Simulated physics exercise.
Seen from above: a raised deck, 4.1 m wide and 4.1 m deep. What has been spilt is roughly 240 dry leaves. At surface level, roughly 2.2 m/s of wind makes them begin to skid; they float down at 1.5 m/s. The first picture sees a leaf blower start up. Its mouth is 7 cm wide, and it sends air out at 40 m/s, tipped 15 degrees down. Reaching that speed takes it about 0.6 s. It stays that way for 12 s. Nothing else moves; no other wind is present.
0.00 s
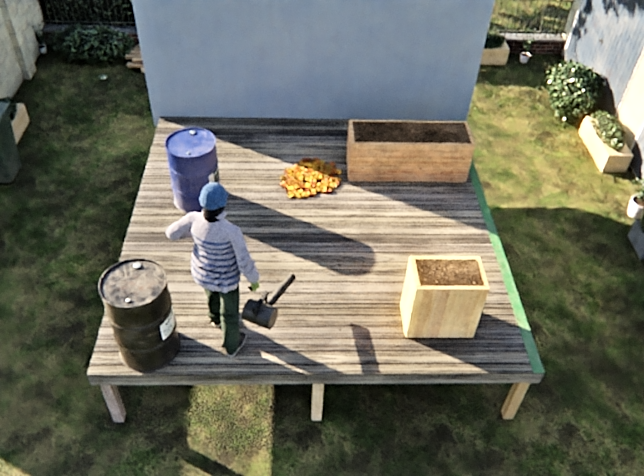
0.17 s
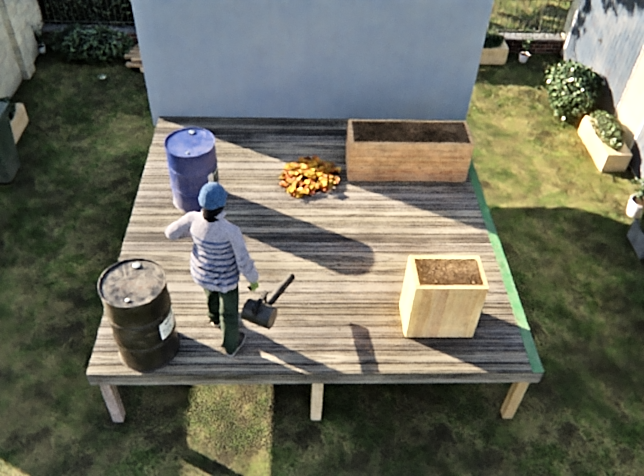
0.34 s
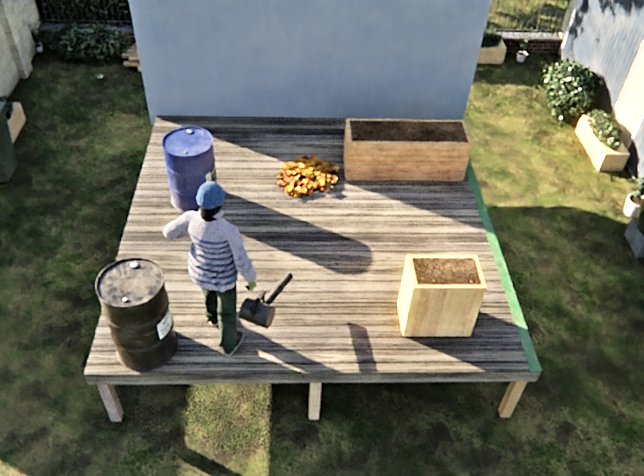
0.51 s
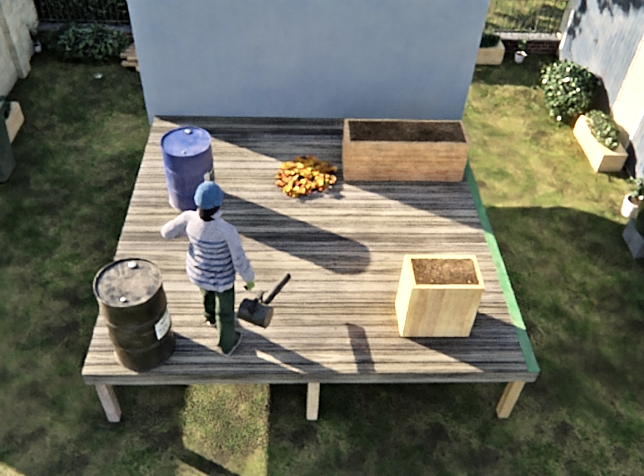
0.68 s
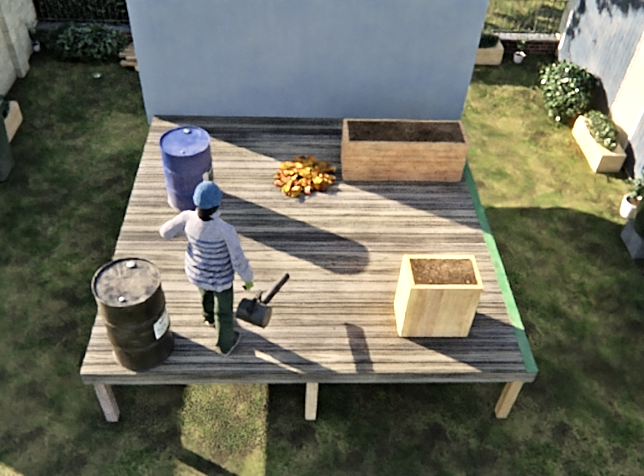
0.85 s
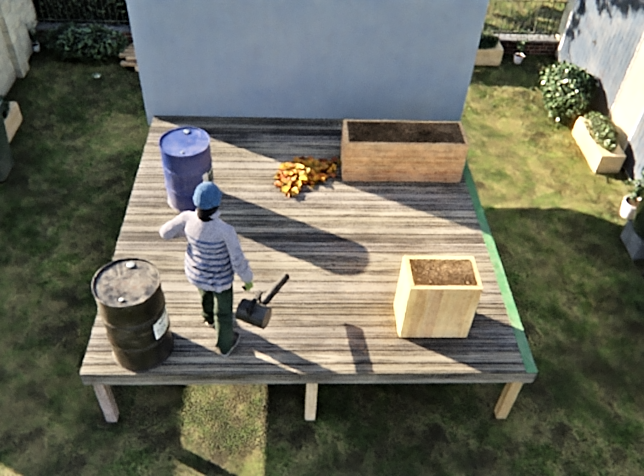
Dry leaves on the raised deck lie still, then some shift slightly as a person holds a blower.
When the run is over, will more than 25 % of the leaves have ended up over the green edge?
The count over that edge is going to stay at a quarter or below.
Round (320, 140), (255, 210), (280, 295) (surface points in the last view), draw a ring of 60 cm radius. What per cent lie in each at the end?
Taking the spots one by one, around 60 %, 0 % and 0 %.
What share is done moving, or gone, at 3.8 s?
Estimate: Close to 40 %.
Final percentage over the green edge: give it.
Close to 4 percent.
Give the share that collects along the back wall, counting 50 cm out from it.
90 per cent.
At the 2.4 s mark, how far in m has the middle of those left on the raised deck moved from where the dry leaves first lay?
Displacement of centre: Approx. 1.2 m.
After 2.4 s, 0 % are over the green edge; the middle of those still in play is near (305, 126); 22 % have settled or left.
After 3.8 s, 1 % are over the green edge; the middle of those still in play is near (301, 125); 37 % have settled or left.
After 6.6 s, 3 % are over the green edge; the middle of those still in play is near (297, 122); 53 % have settled or left.
After 12.0 s, at the end, 4 % are over the green edge; the middle of those still in play is near (297, 120).
